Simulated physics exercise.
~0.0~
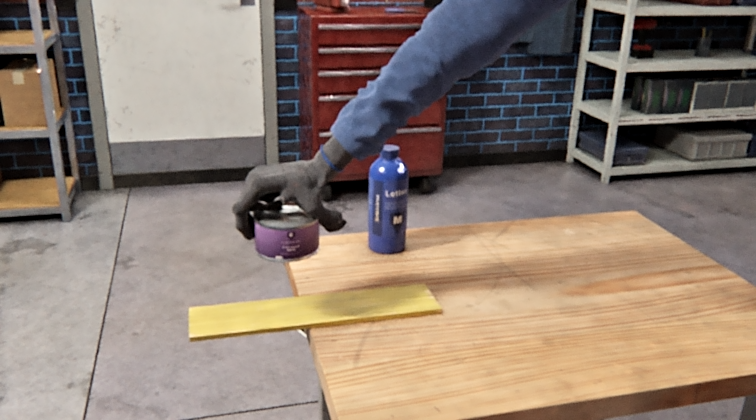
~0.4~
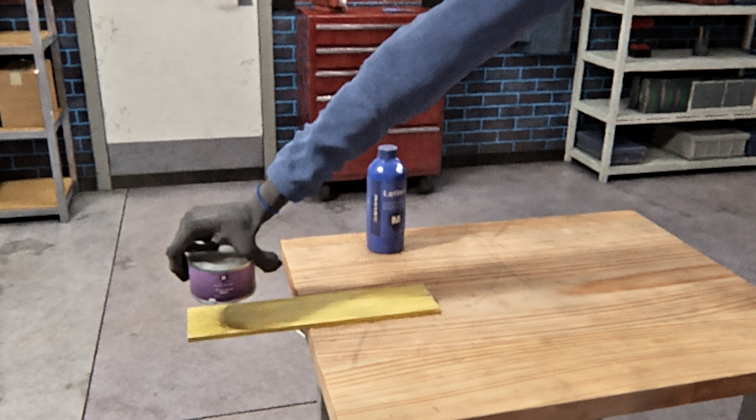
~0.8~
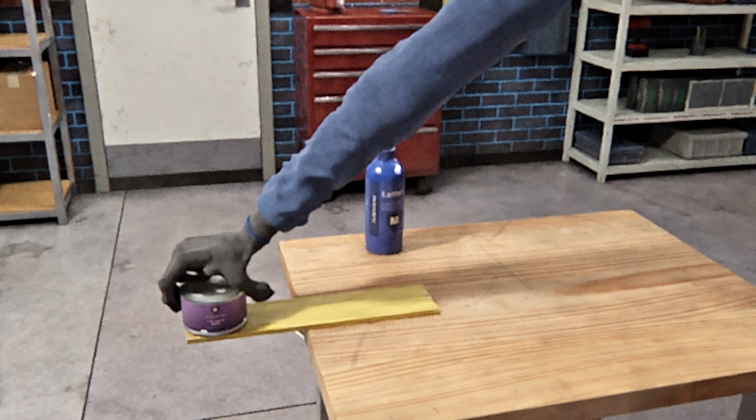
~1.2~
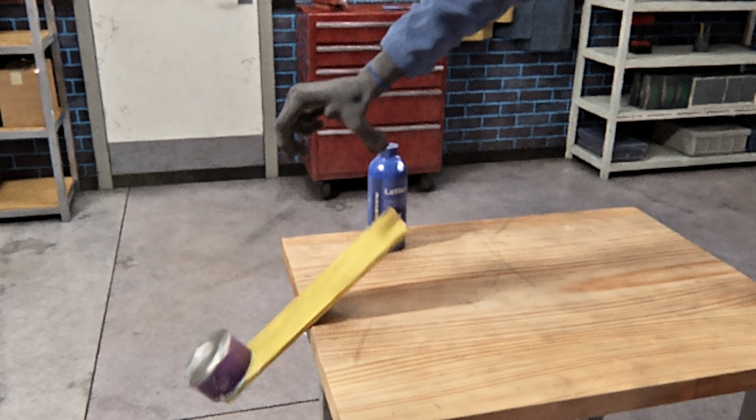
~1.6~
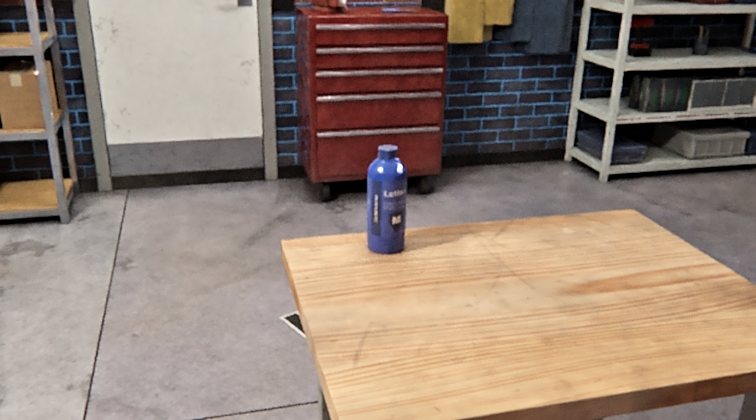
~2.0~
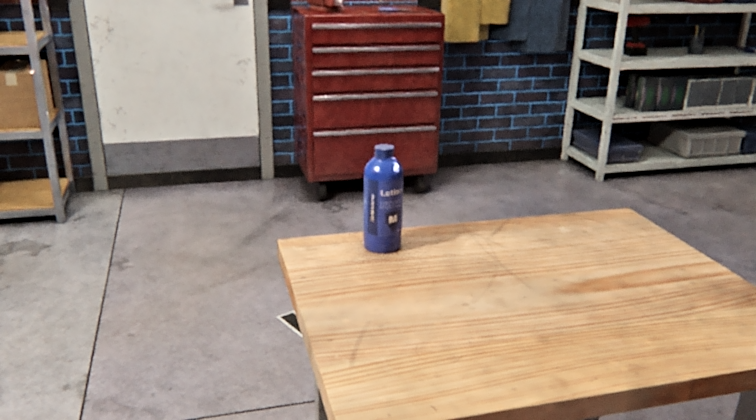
Purple tub being set by a gloved hand on an overhanging yellow board, tipping it off the table as a blue bottle stays.
